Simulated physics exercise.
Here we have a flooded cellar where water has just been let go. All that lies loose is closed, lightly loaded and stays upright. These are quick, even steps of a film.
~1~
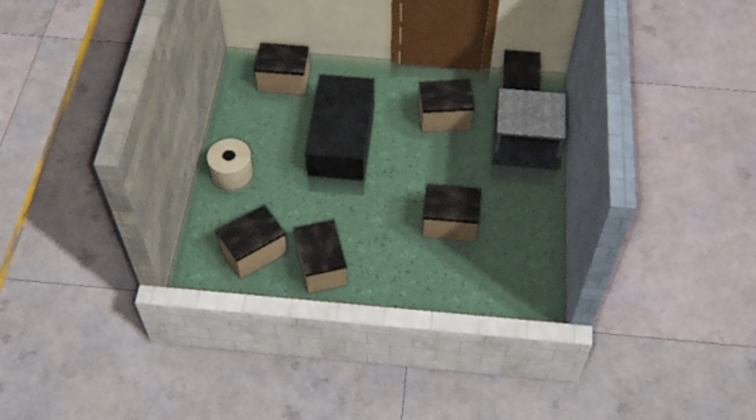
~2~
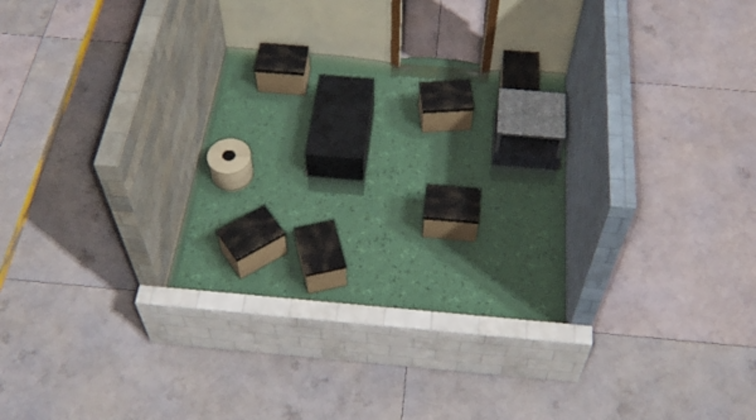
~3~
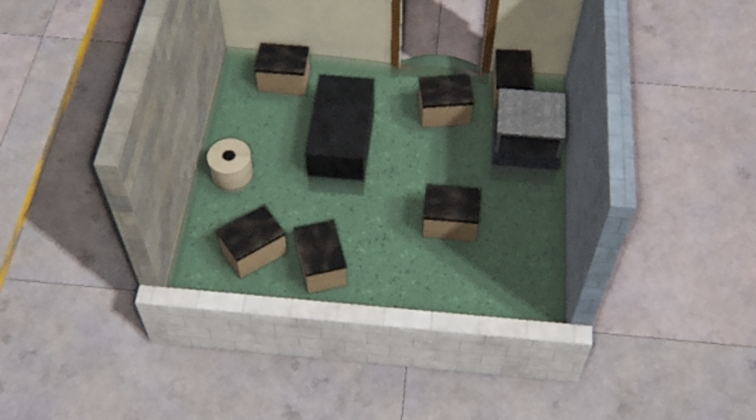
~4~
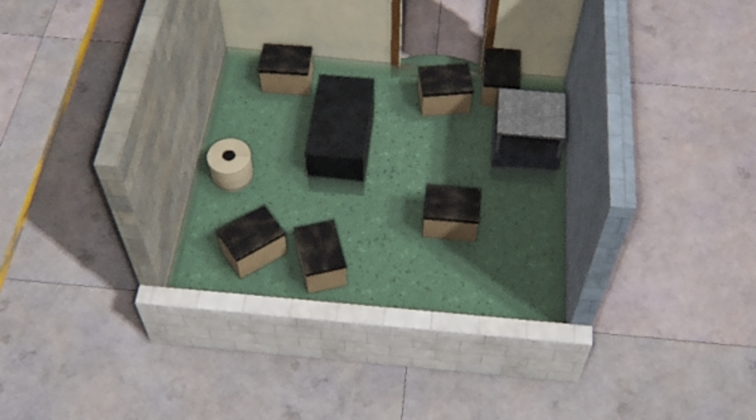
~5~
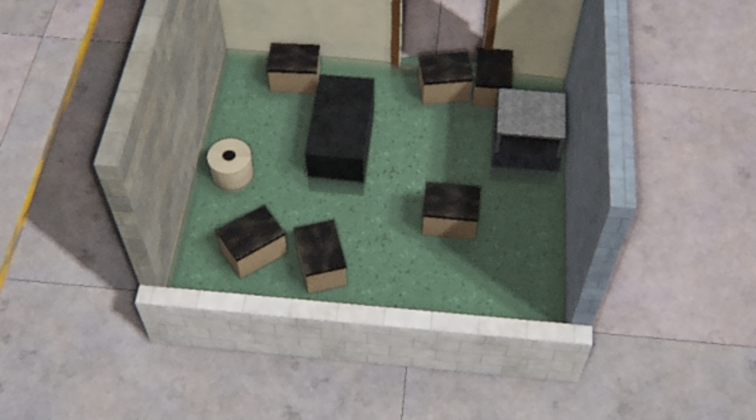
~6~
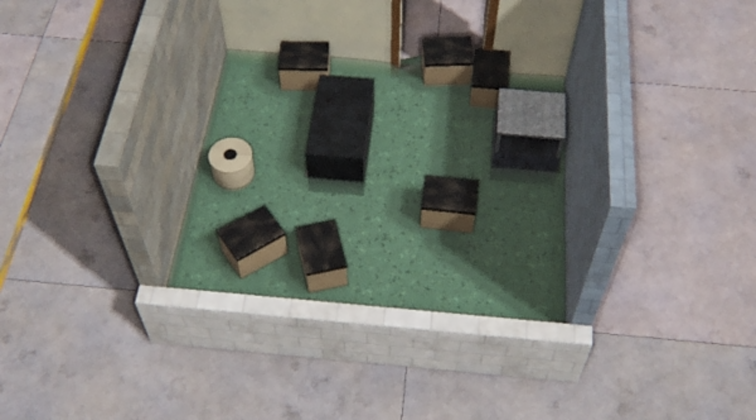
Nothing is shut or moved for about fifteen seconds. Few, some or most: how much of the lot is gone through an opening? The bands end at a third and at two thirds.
Share: One to two thirds.
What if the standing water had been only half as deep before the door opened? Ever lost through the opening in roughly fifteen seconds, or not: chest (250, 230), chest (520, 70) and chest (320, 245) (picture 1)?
In that order: Left behind, carried outside, no.
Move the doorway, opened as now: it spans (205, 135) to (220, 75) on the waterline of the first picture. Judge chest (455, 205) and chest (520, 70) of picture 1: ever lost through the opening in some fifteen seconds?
One after the other: Stays, inside.
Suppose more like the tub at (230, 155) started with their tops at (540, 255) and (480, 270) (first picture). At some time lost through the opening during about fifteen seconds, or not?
As listed: Still in, no.
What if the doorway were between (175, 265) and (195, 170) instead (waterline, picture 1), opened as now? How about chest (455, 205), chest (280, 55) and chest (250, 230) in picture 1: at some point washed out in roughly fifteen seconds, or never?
In that order: Gone, washed out, yes.
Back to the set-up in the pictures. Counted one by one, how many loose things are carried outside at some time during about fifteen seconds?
I count 4.
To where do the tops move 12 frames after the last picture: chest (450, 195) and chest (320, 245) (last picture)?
Close to (452, 89) and (351, 238).
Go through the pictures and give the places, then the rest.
The first frame shows a chest at (447, 95) floats; a chest at (522, 69) floats; 0 of 7 have shifted.
The second frame shows a chest at (447, 95) floats; a chest at (521, 69), afloat; 0 of 7 have shifted.
The third frame shows a chest at (446, 90) floats, close to its start; a chest at (514, 68) floats, close to its start; 2 of 7 have shifted.
The fourth frame shows a chest at (446, 79) floats, close to its start; a chest at (503, 67) floats, close to its start; 2 of 7 have shifted.
The fifth frame shows a chest at (446, 67) floats, a stride from its start; a chest at (495, 67), afloat, a stride from its start; 3 of 7 have shifted.
The sixth frame shows a chest at (448, 50), afloat, a stride from its start; a chest at (491, 67), afloat, a stride from its start; 4 of 7 have shifted.
A moment on, 1 of 7 are out; 6 afloat.
Next, 3 of 7 are out; 4 afloat.
Later, 4 of 7 are out; 3 afloat.
In the end, 4 of 7 are out; 3 afloat.
